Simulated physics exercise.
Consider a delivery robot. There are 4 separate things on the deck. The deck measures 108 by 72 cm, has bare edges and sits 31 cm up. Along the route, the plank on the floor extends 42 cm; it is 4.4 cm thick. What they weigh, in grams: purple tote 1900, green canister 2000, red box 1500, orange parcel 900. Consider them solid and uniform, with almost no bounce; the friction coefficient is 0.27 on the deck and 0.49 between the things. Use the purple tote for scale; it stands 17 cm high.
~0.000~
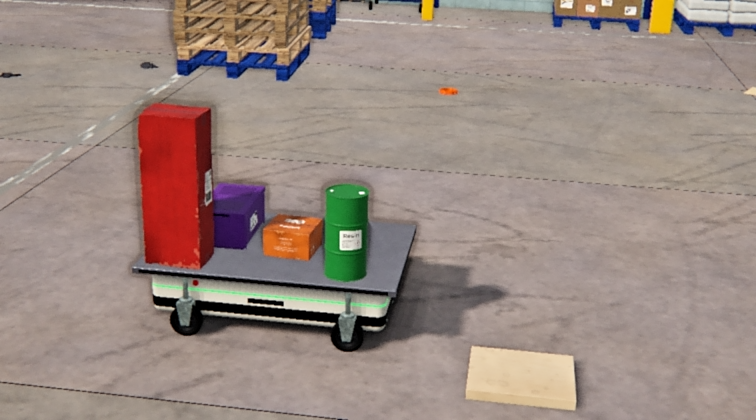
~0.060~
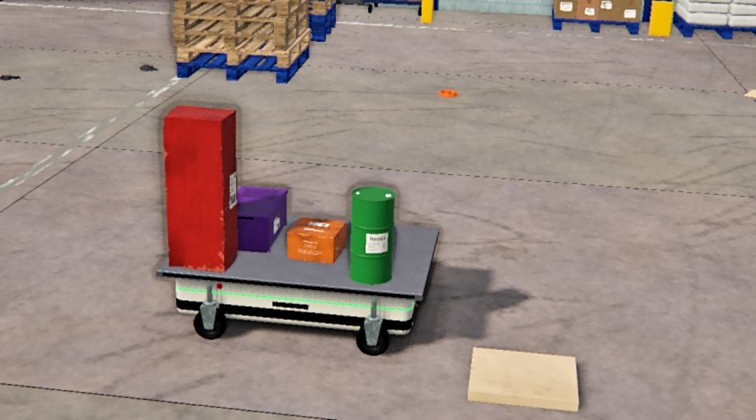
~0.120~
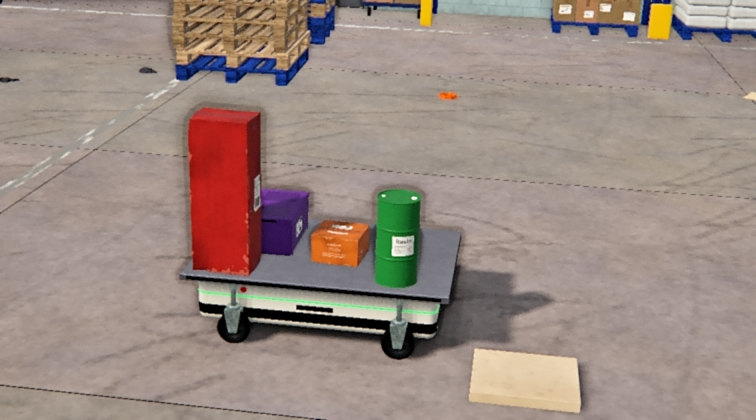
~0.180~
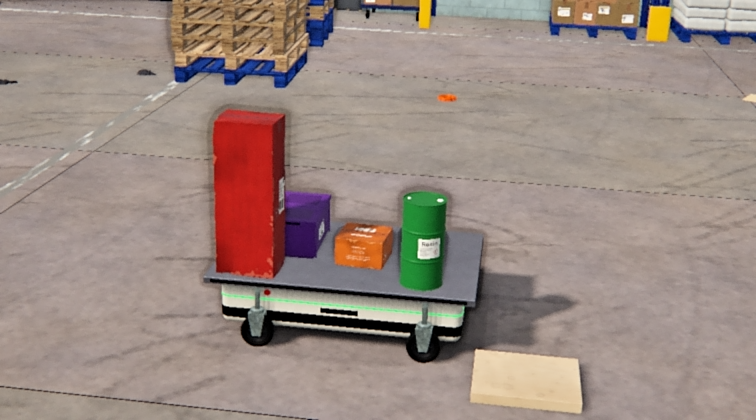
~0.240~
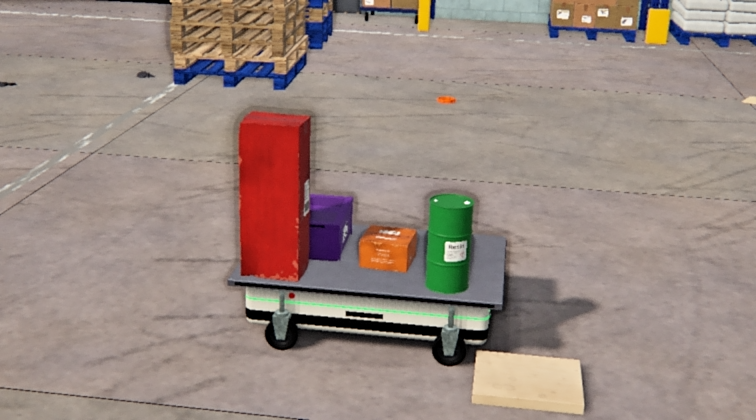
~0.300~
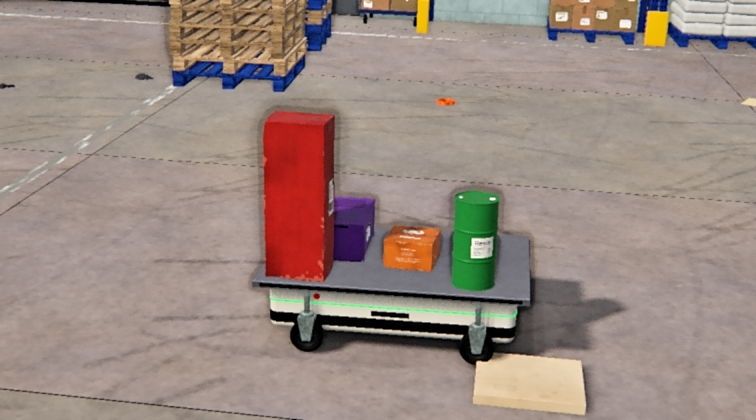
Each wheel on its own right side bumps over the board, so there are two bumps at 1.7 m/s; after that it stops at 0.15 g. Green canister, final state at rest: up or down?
It ends up tilted over.
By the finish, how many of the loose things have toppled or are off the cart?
The count is 2.
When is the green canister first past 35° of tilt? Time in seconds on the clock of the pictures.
Around 0.8 seconds.
After 0.70 s, 119 cm covered; green canister 31° off upright near (625, 245); orange parcel moved 2 cm.
After 1.30 s, 218 cm covered; green canister on its side; red box 25° off upright; orange parcel moved 4 cm.
After 1.90 s, 277 cm covered; green canister now off the cart; red box on its side; orange parcel moved 4 cm.
After 2.90 s, 287 cm covered, stopped; red box 62° off upright; orange parcel moved 3 cm; purple tote moved 3 cm.
In the end (3.6 s), off the cart and tipped over, green canister and red box; the other 2 under 10 cm from the start.
